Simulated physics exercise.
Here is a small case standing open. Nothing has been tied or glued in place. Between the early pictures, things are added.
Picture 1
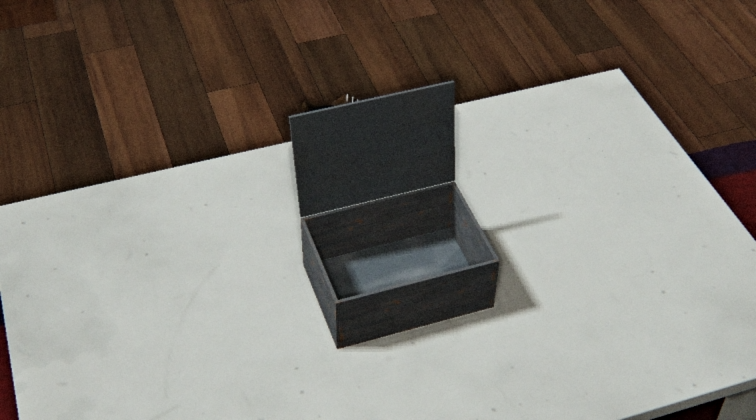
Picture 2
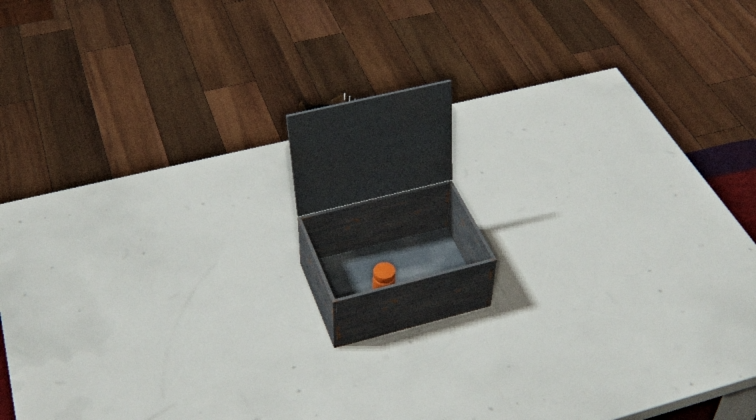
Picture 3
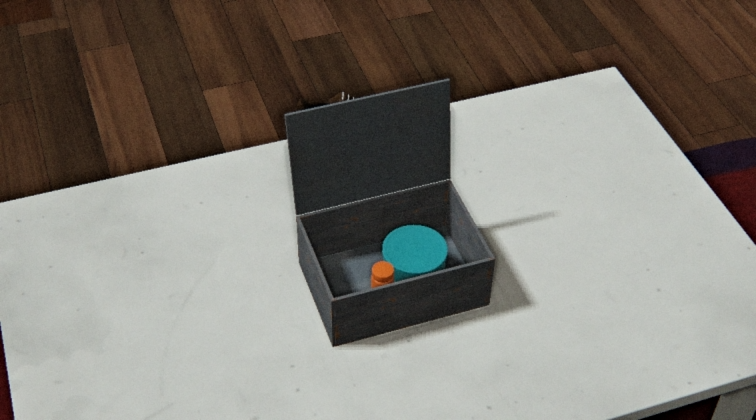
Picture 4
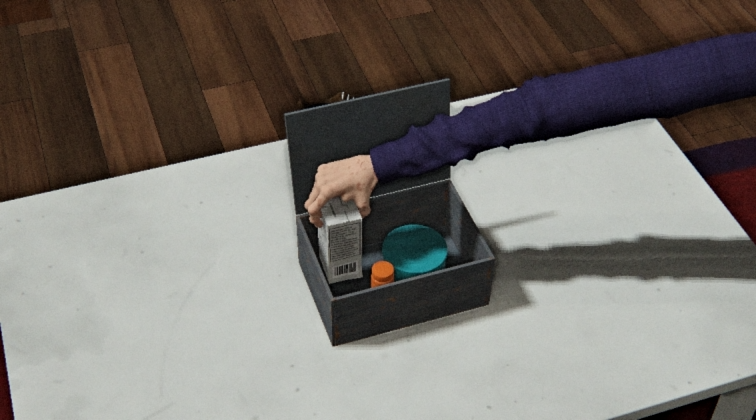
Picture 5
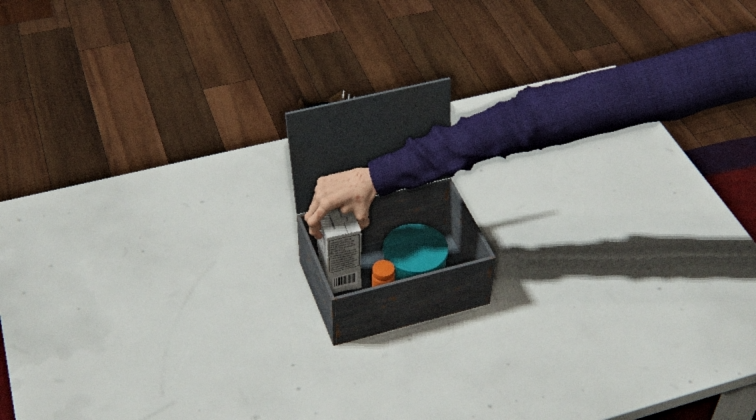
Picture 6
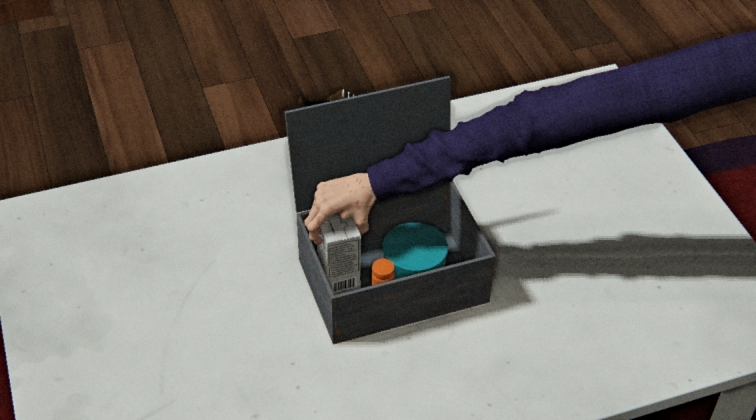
An open dark case gains an orange-capped item, a teal disc, then a hand lowers a white carton inside.
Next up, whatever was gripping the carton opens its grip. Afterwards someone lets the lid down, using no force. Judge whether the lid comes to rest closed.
It does not; the lid stays raised.
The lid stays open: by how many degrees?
Some 35°.
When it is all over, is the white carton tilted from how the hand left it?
Observation: The white carton keeps the set orientation.
Then, 1.20 s later than the last frame, lid starting down.
Then, 1.50 s later than the last frame, lid 66° above the rim.
Then, 1.70 s later than the last frame, lid 46° above the rim.
When it is over, lid 37° above the rim; all 3 as before. End places, in pixels of the last picture, white carton near (339, 255).
